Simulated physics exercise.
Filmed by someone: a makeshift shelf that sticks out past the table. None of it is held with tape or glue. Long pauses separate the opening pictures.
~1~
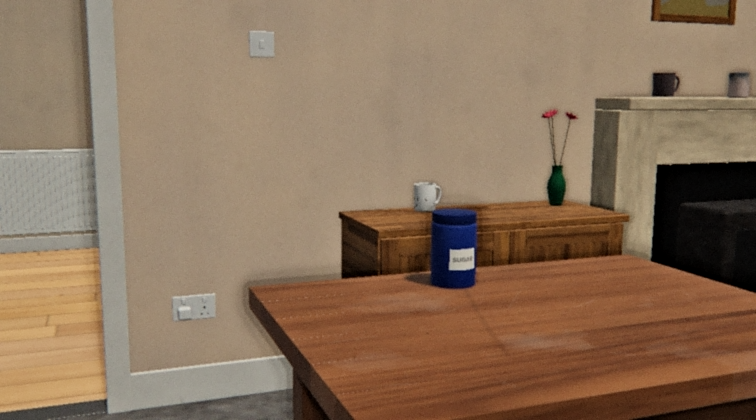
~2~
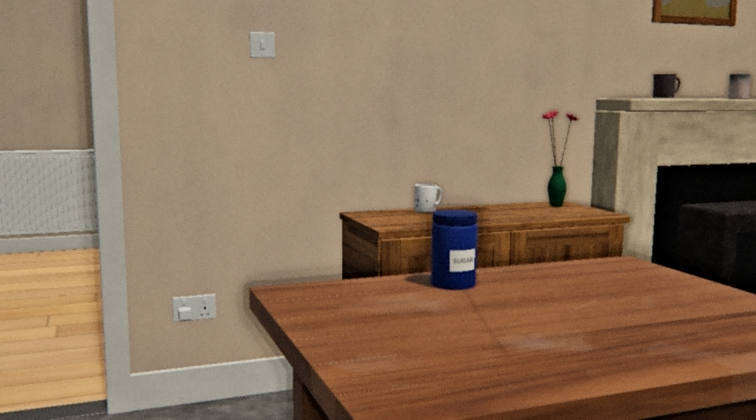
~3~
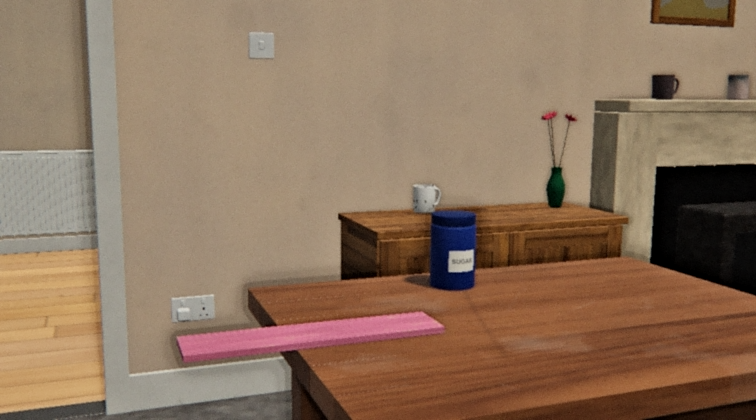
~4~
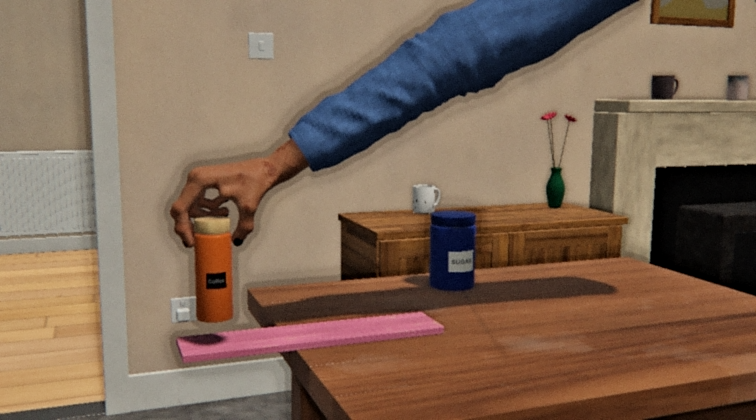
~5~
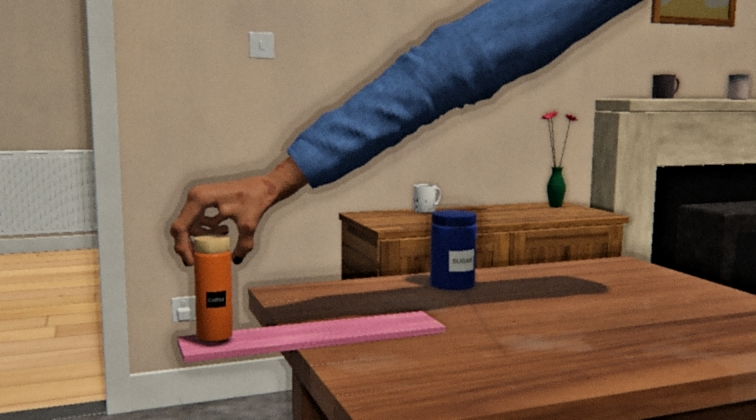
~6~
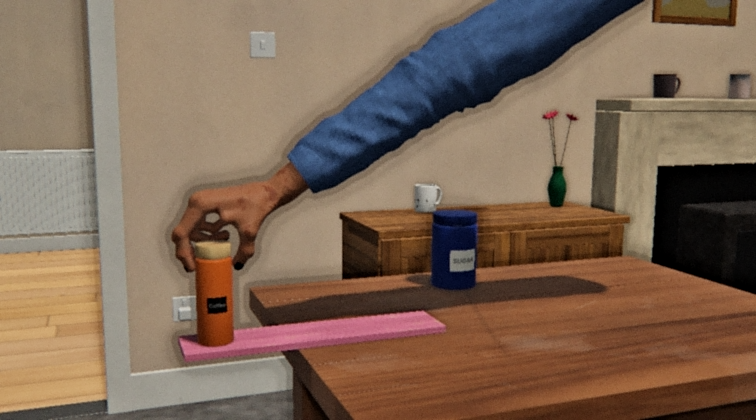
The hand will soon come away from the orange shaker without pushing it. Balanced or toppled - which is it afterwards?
The result is a fall.
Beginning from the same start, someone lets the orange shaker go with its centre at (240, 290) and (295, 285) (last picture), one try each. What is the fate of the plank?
First case: It topples; second case: It stays put.
Then, 0.40 s after the last picture, orange shaker now down on the floor or falling; pink plank tipped 69° from how it was.
Then, 0.50 s after the last picture, pink plank now down on the floor or falling.
Then, 0.70 s after the last picture, things are still on the move.
Then, 0.80 s after the last picture, as before.
By the end, down on the floor or falling, orange shaker and pink plank; blue jar in place. The plank tips off the edge.
